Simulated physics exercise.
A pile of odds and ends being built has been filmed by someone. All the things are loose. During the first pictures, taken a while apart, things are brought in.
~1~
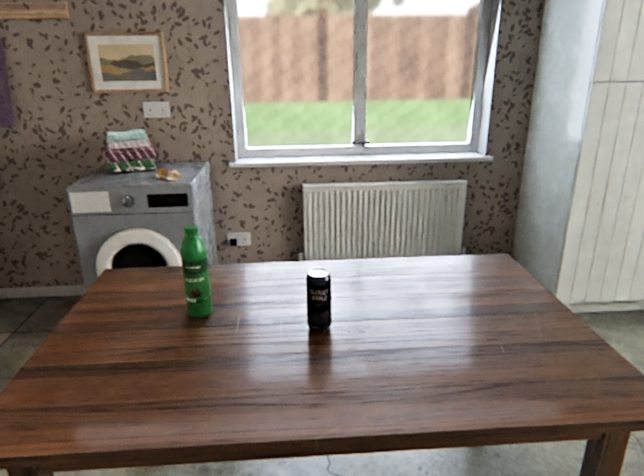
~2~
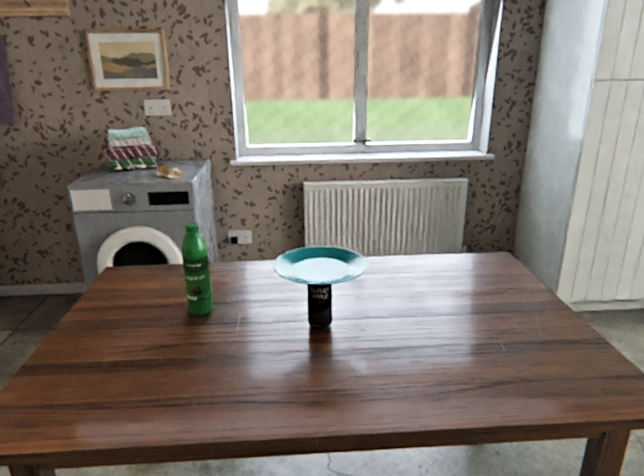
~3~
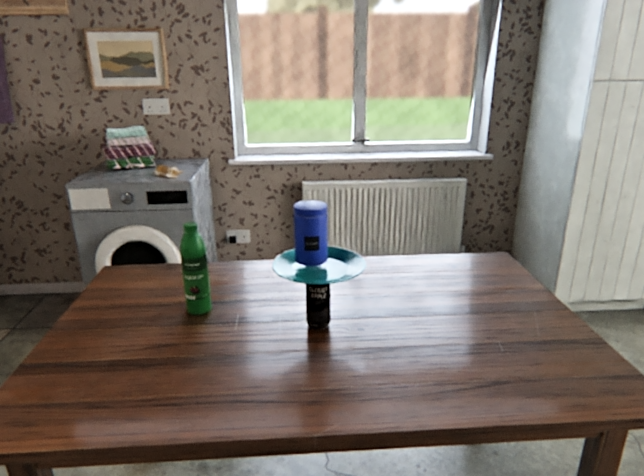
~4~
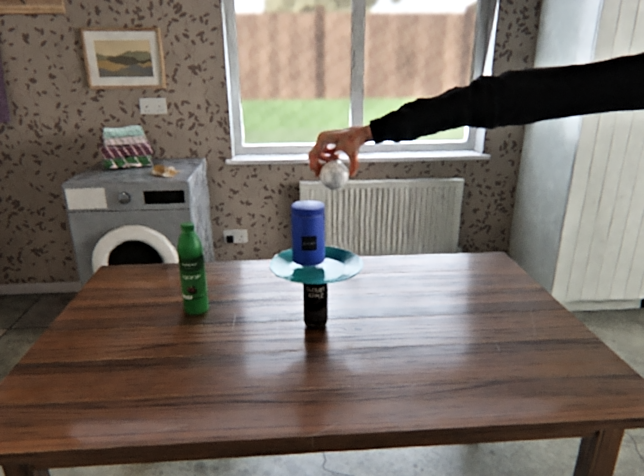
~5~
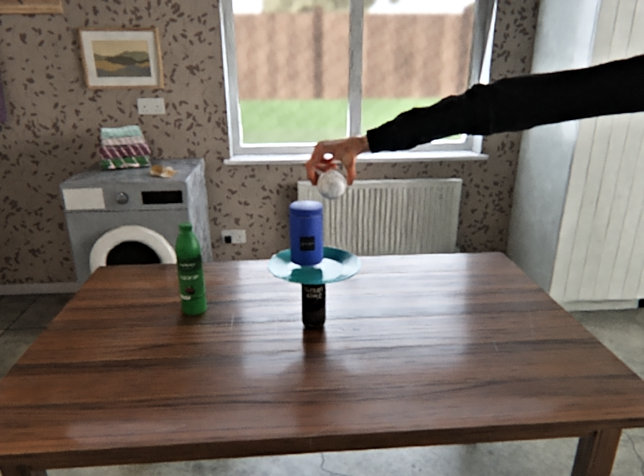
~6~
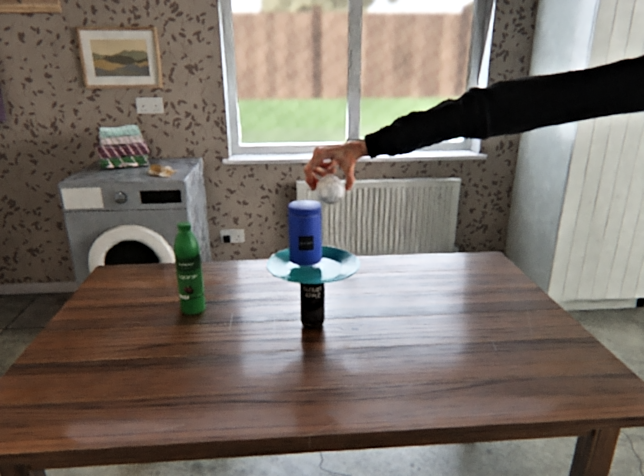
A dark wooden table fills the foreground of a room with patterned wallpaper, seen from slightly above, facing a window, a radiator and a washing machine. A green bottle stands left of a black can, on which a teal plate and then a blue jar appear in turn. A dark-sleeved arm reaches in from the right and lowers a white onion onto the jar, still holding it, as the view shifts very slightly.
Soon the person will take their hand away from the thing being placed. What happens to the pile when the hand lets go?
The pile tips over.
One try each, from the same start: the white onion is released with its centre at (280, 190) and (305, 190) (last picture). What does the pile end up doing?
Result 1: Pile falls; result 2: Pile stable.
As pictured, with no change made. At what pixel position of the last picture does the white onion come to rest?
The object winds up at approximately (354, 245).
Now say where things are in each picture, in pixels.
In the first frame, the last thing is not in view yet; black can (319, 300).
In the second frame, the last thing is not in view yet.
In the third frame, the last thing is not in view yet; black can (318, 298).
In the fourth frame, still above its spot; white onion (335, 175); blue jar (308, 233).
In the fifth frame, still above its spot; white onion (331, 185); black can (314, 298).
In the sixth frame, set down, still held; white onion (330, 190); blue jar (305, 233).
Then, 0.30 s later than the last frame, white onion now fallen.
Then, 0.50 s later than the last frame, things are still on the move.
Then, 1.70 s later than the last frame, nothing new.
When it is over, fallen, white onion; the other 4 as before. End places, in pixels of the last picture, white onion near (354, 245). The pile gives way.
